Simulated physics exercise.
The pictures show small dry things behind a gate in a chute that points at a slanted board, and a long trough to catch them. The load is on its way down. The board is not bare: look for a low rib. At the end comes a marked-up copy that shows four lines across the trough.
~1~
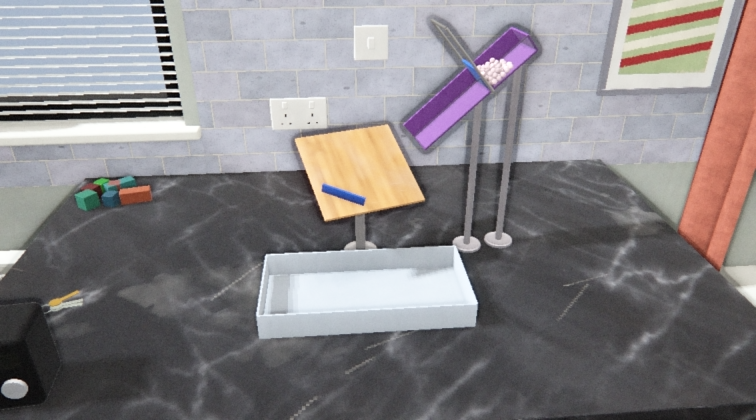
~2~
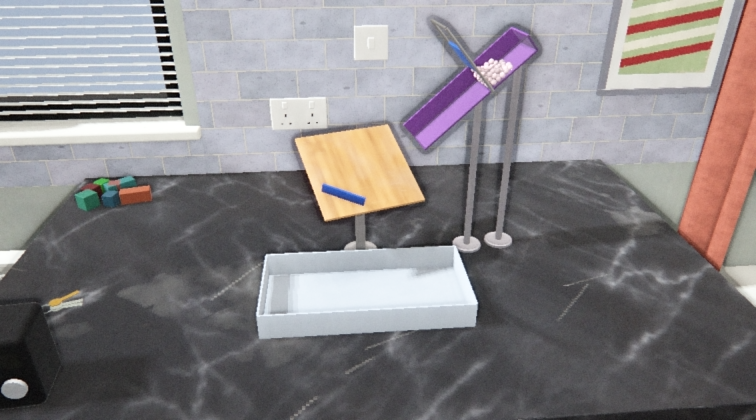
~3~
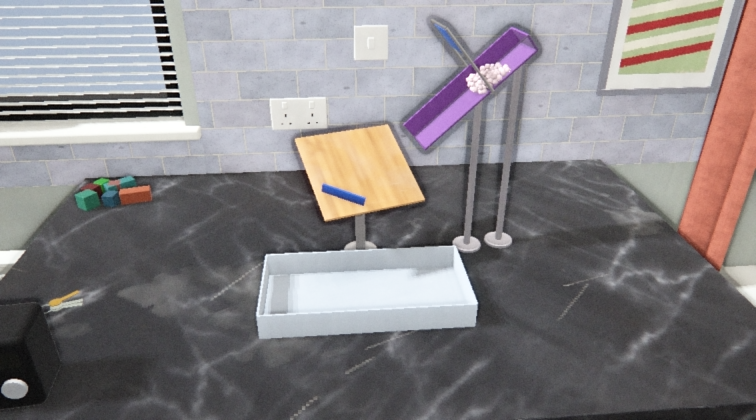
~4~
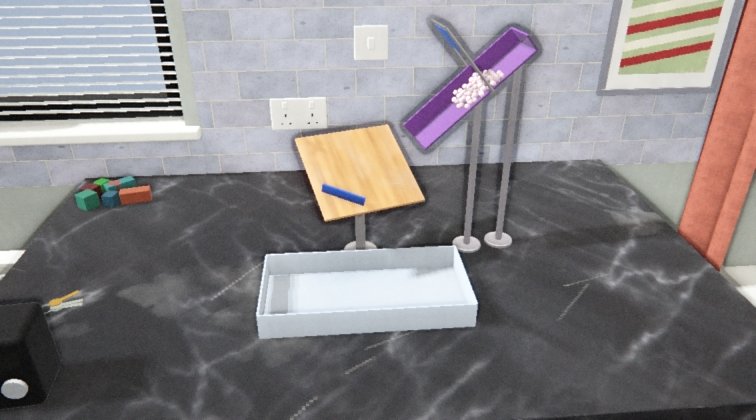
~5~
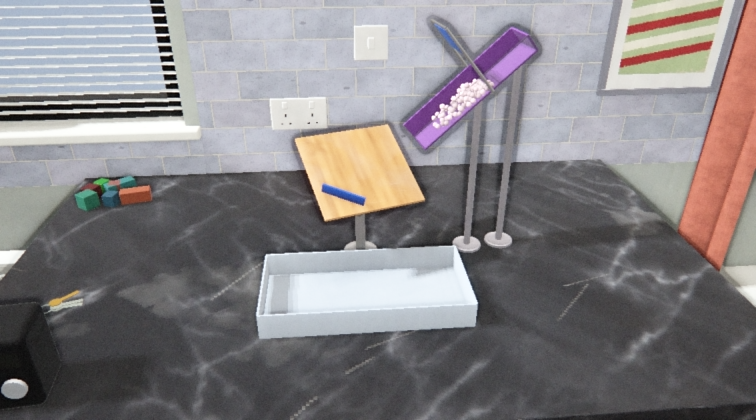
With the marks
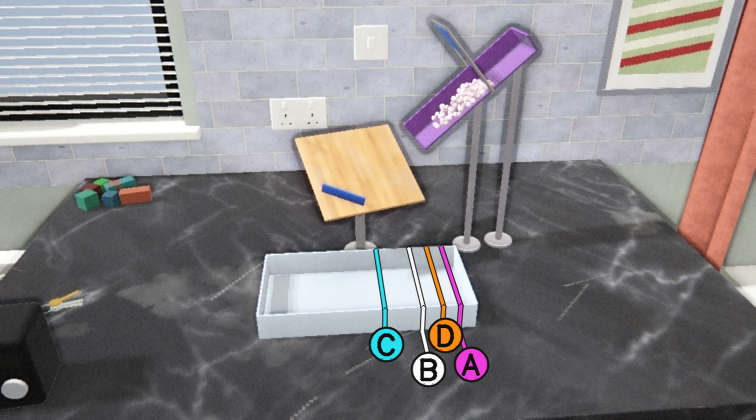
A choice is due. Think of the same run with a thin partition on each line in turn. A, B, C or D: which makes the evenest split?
It is C.
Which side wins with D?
The left side.
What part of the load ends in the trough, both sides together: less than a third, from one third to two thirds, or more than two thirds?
More than two thirds.
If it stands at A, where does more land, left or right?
More lands on the left.
On the marked copy, line A crosses the front rim at (460, 305); line B crosses the front rim at (423, 307); line C crosses the front rim at (384, 309); line D crosses the front rim at (443, 306).
With A, of what is caught, the whole lot on the left of the divider, none at all on the right.
With B, of what is caught, all but a few on the left of the divider, a small share on the right.
With C, of what is caught, close to a third on the left of the divider, close to two thirds on the right.
With D, of what is caught, all but a few on the left of the divider, only a few on the right.
